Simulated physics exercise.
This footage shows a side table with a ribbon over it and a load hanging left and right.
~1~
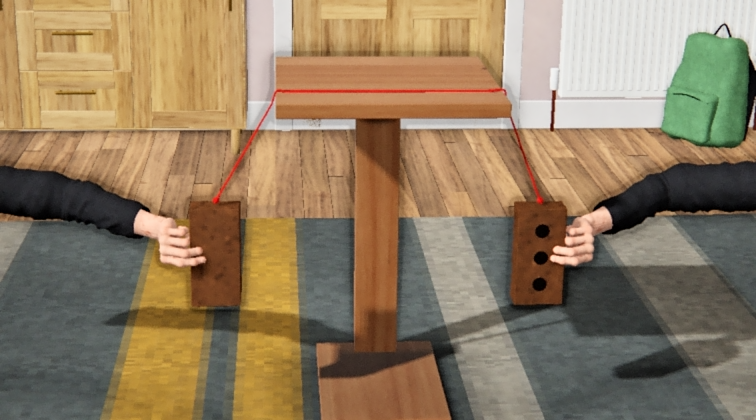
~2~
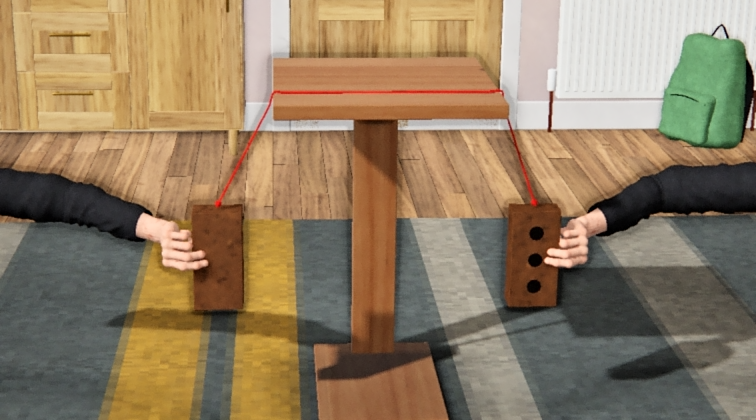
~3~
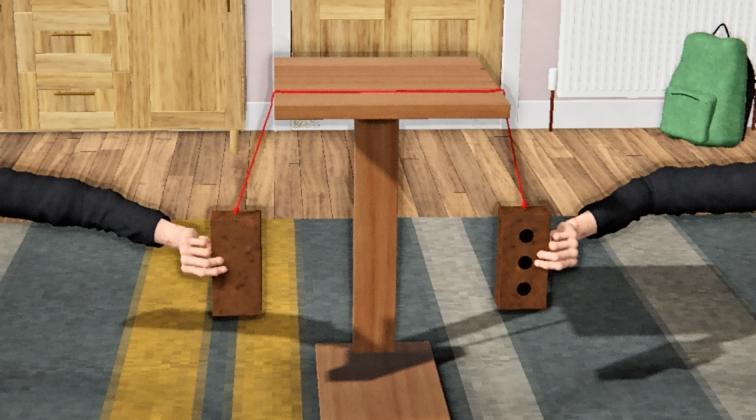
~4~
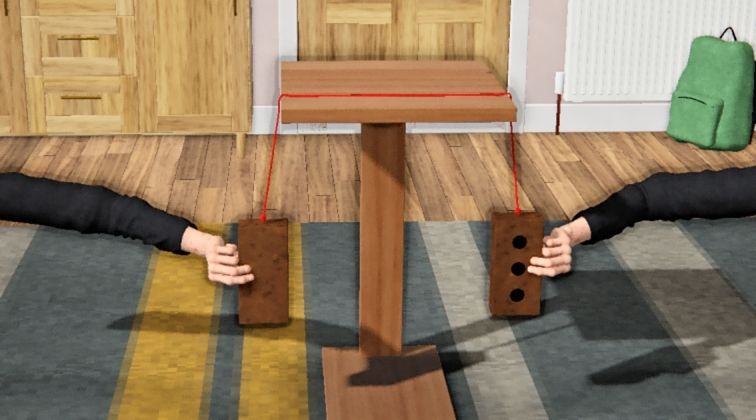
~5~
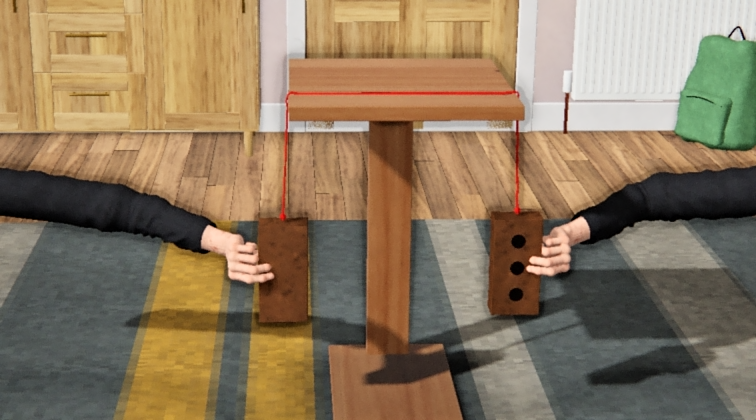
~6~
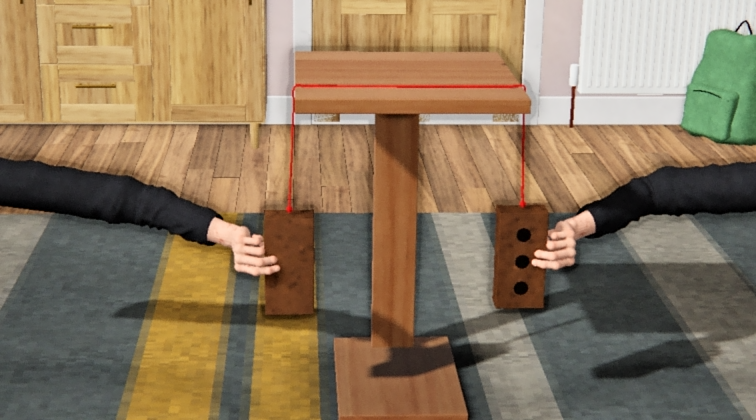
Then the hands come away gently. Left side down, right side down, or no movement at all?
No movement.
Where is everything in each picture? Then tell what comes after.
In the first frame, left brick (216, 254); right brick (538, 253); ribbon over the top (391, 91).
In the second frame, left brick (218, 257); right brick (533, 255).
In the third frame, left brick (237, 263); right brick (522, 258).
In the fourth frame, left brick (264, 271); right brick (516, 264).
In the fifth frame, left brick (283, 270); right brick (515, 263).
In the sixth frame, left brick (289, 263); right brick (520, 257); ribbon over the top (410, 87).
Then, 0.78 s after the last picture, left brick hanging as before near (299, 263); right brick hanging as before near (512, 257).
Then, 1.44 s after the last picture, left brick hanging as before near (291, 263); right brick hanging as before near (518, 257).
At rest, left brick hanging as before near (300, 263); right brick hanging as before near (511, 257). The ribbon keeps its balance.
